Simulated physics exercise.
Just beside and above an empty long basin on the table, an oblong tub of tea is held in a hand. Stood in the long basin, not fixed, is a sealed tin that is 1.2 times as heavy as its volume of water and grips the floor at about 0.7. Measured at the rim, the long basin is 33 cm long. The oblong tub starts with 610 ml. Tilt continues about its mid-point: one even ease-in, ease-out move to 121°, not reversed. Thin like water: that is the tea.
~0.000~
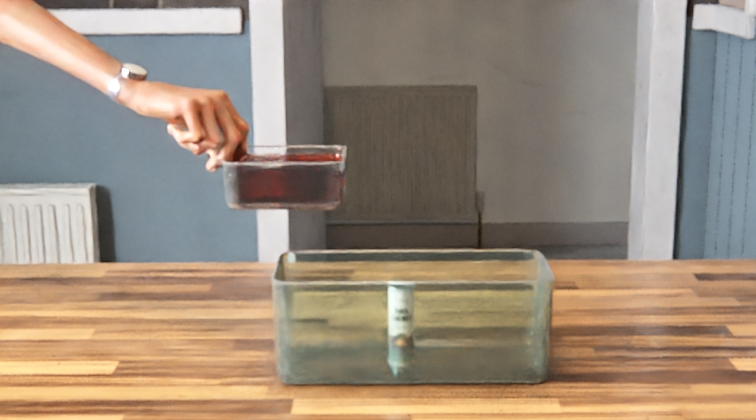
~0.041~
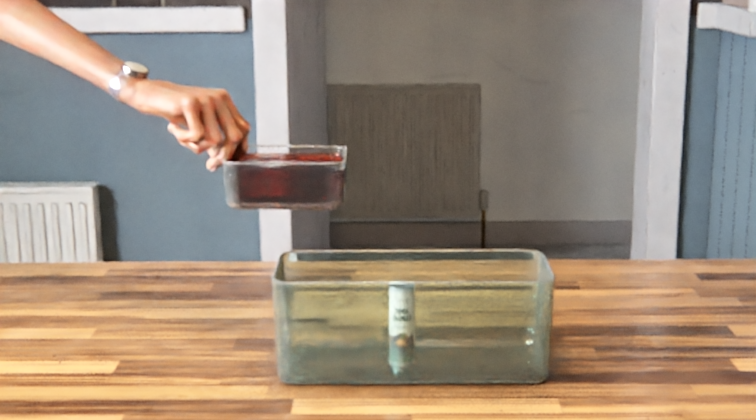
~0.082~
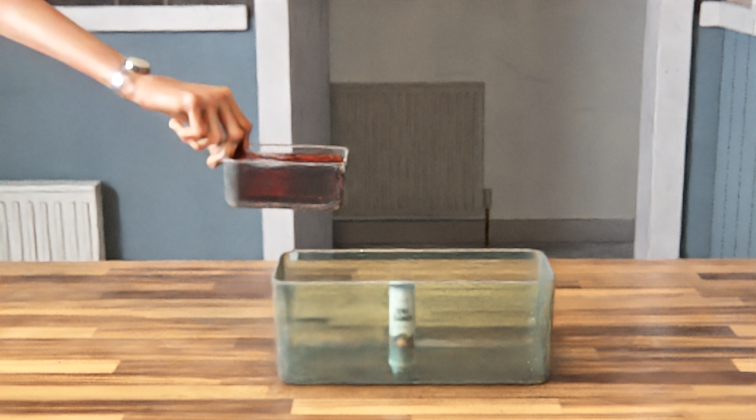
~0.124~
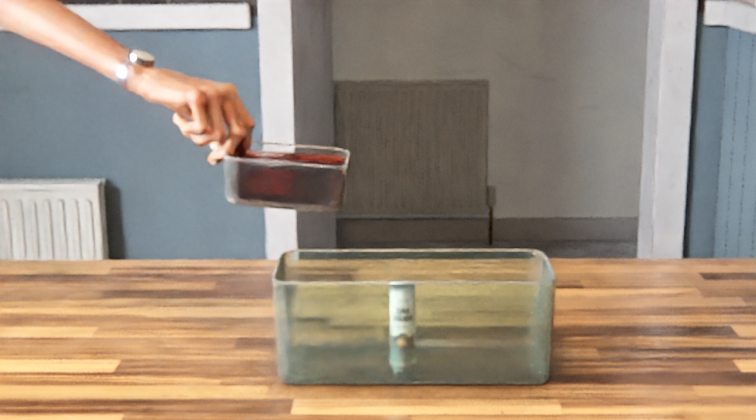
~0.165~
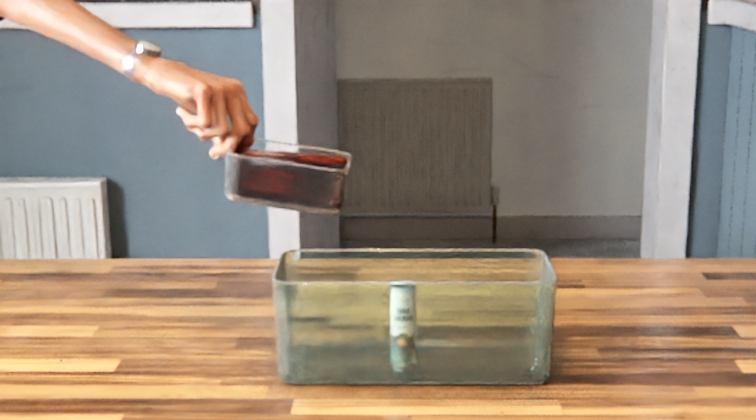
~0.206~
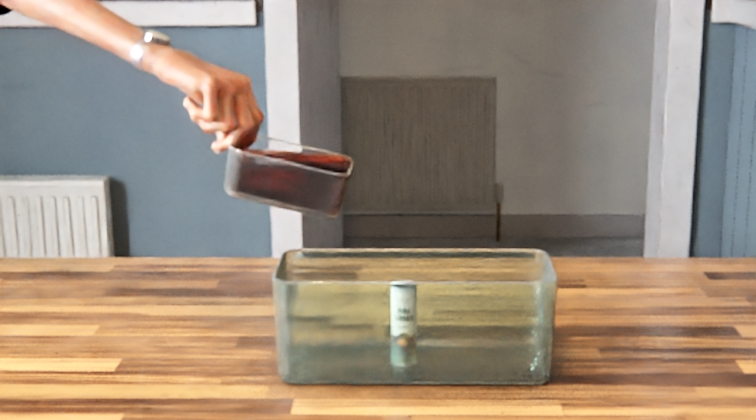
At the start, a hand holds an oblong tub of dark red tea level, just above and left of a long glass basin standing on a wooden table with a small tin inside. The hand then gradually tilts the tub slightly, its right side dipping lower, while the basin and tin stay still.
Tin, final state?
It does not tilt over.
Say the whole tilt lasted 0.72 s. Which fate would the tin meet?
In that case the tin stays vertical.
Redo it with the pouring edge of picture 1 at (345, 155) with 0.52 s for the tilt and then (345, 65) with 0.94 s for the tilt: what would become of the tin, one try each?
First it tips over; then it stays on its base.
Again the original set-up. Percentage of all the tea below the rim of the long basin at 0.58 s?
Near 40 in a hundred.
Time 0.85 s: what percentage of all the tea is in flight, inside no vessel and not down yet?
Estimate: Around 2 per cent.
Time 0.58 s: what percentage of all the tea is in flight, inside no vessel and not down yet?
Around 42 in a hundred.
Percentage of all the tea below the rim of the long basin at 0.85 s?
Around 92 per cent of the whole.
By 0.58 s the tilt is 81° and 18 per cent is still to pour; the tin stands where it began.
By 0.85 s the tilt is 118° and 1 per cent is still to pour; the tin stands where it began.
By 1.13 s the tilt is 121° and 0 per cent is still to pour; the tin stands where it began.
By 1.44 s the tilt is 121° and 0 per cent is still to pour; the tin stands where it began.
At rest the tin stands where it began.
